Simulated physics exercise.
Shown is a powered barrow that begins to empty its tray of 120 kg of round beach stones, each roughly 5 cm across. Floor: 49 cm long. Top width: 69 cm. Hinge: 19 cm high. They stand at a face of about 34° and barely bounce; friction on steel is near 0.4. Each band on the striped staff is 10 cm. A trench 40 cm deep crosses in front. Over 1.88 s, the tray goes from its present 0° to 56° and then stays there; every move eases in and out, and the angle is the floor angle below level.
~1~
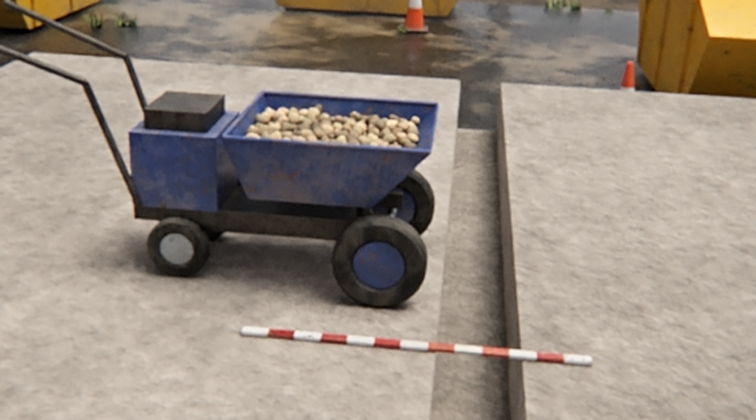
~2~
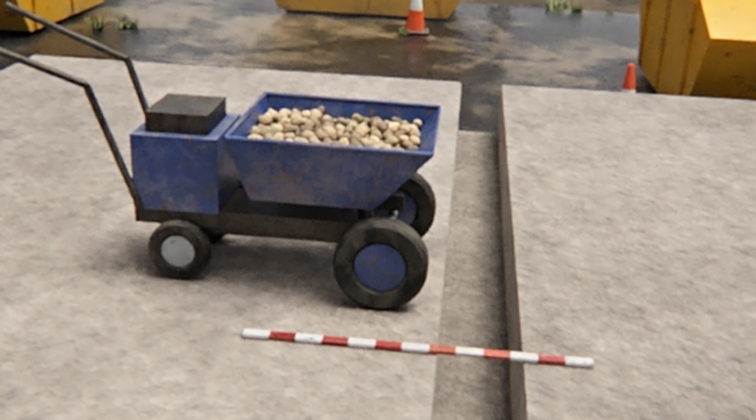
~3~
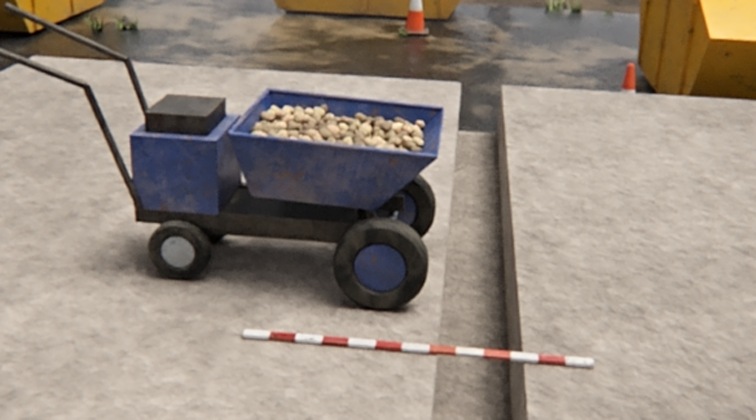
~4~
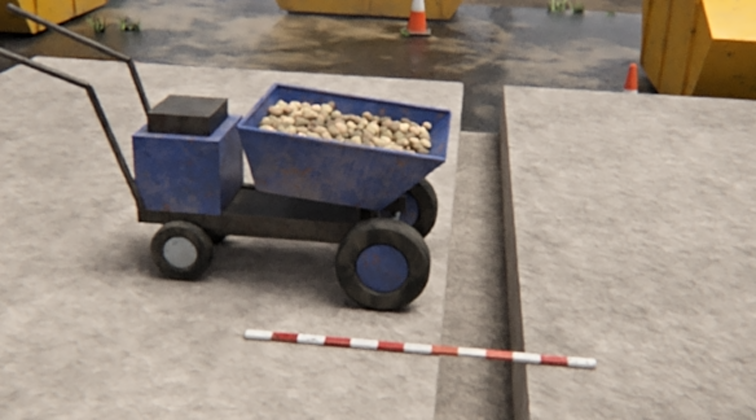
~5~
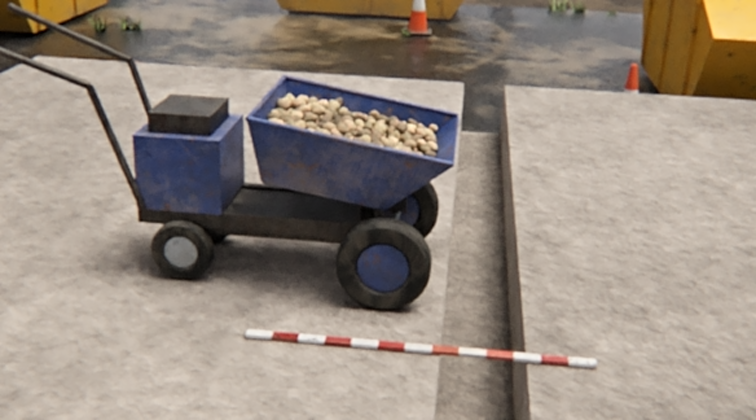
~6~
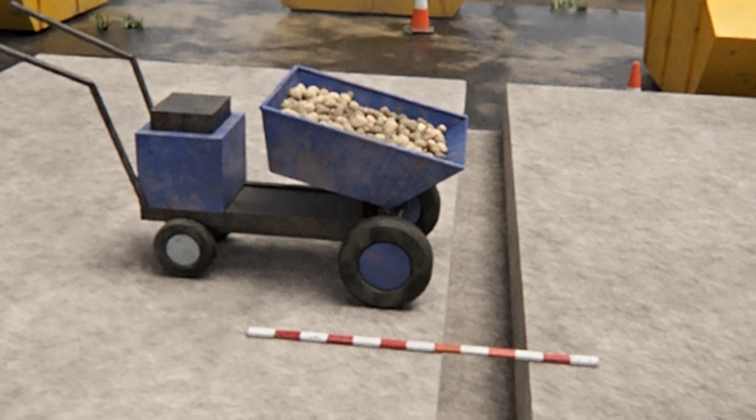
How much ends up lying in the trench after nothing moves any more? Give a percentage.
A share of about 29 per cent.
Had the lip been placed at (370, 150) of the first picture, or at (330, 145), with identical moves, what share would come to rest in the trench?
Around 75 and then 70 percent.
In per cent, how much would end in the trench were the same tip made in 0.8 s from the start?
25 %.
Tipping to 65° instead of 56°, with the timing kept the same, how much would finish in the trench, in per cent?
Then close to 30 per cent.
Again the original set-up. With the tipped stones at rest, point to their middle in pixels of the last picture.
(552, 280).
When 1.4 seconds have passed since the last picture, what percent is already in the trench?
Some 5 per cent.
Then, 0.8 s after the last picture the floor is at 47°, 100 % in the tray; the foremost stones are at (500, 196).
Then, 1.4 s after the last picture the floor is at 56°, 76 % in the tray, 3 % in the trench, 21 % past the trench; the foremost stones are at (598, 292).
Then, 1.7 s after the last picture the floor is at 56°, 50 % in the tray, 4 % in the trench, 46 % past the trench; the foremost stones are at (688, 298).
Then, 3.7 s after the last picture the floor is at 56°, 19 % in the tray, 29 % in the trench, 53 % past the trench; the foremost stones are at (749, 302).
